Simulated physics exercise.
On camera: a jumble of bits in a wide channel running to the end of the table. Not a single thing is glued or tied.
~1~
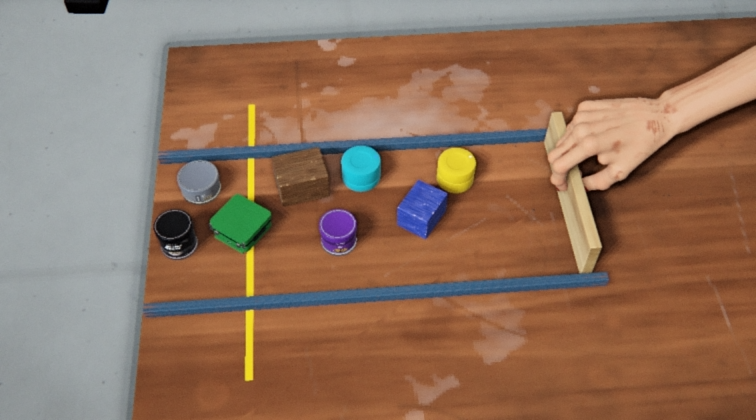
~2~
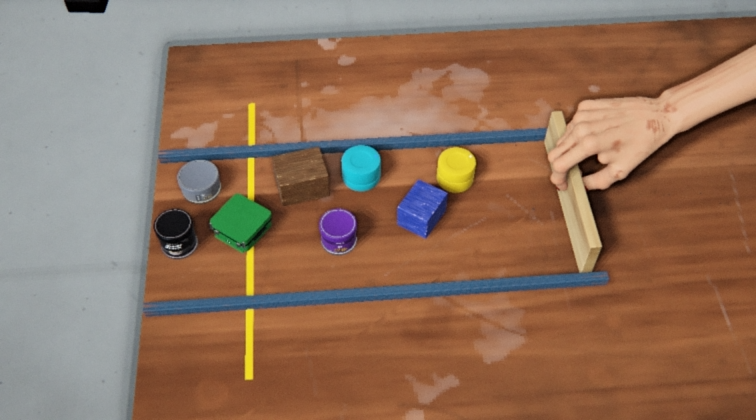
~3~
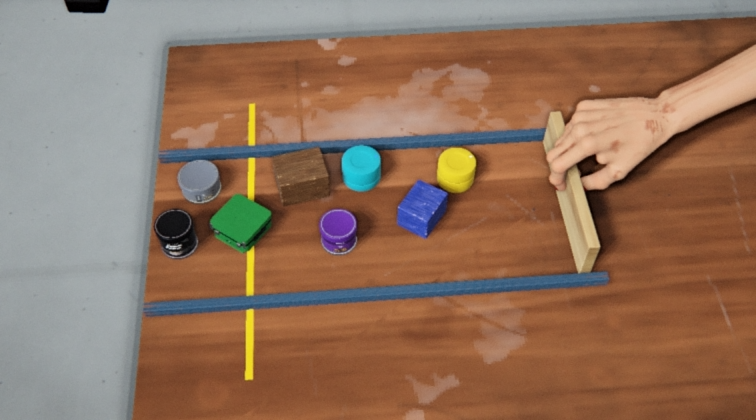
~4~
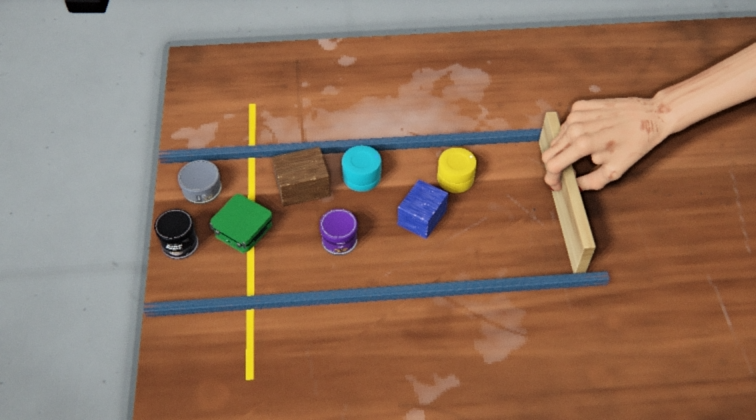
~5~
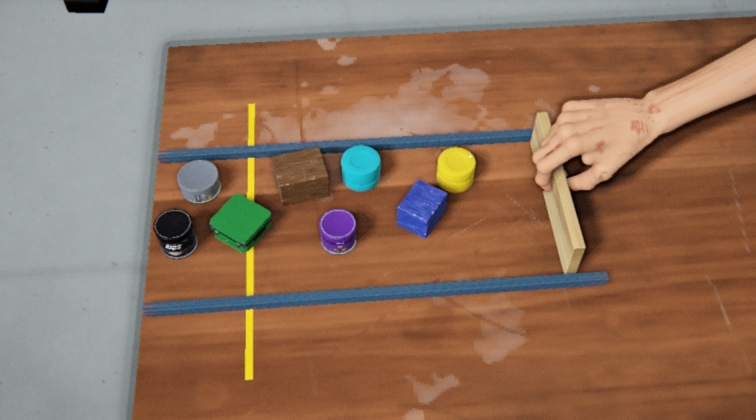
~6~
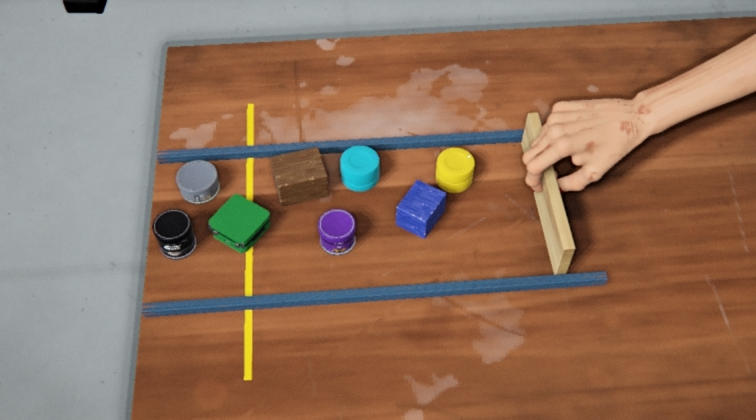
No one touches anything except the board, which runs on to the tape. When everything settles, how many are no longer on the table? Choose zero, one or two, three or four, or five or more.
When everything settles, one or two are no longer on the table.
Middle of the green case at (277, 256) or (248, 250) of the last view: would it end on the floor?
Place by place, it remains up; does not fall.
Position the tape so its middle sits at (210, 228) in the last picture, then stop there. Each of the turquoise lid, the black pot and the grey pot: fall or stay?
Turquoise lid remains, black pot drops, grey pot drops.
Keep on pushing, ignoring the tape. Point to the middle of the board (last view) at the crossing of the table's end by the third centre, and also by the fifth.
At (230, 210) for the third, at (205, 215) for the fifth.
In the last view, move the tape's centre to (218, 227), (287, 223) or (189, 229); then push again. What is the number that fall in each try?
3, 0, 5.
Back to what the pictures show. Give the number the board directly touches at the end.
The answer is 3.
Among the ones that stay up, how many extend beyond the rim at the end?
The total here is 2.
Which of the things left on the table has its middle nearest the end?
The black pot is foremost.
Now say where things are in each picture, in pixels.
The first picture shows black pot (176, 235); grey pot (200, 183); green case (242, 225); board (571, 191); tape (251, 226).
The second picture shows grey pot (200, 182); blue block (422, 209).
The third picture shows green case (242, 224); turquoise lid (361, 168).
The fourth picture shows black pot (177, 234); brown block (302, 177).
The fifth picture shows grey pot (200, 182); purple pot (338, 232).
The sixth picture shows black pot (175, 235); grey pot (198, 182); green case (241, 225); board (546, 191); tape (249, 225).
A little later, none off yet; black pot at rest near (175, 235); grey pot at rest near (198, 182); green case at rest near (241, 225).
Next, none off yet; black pot moving near (168, 238); grey pot shifted a little near (184, 183); green case shifted about its own width near (211, 222).
When it is over, the number that fall off is one or two; down, grey pot.
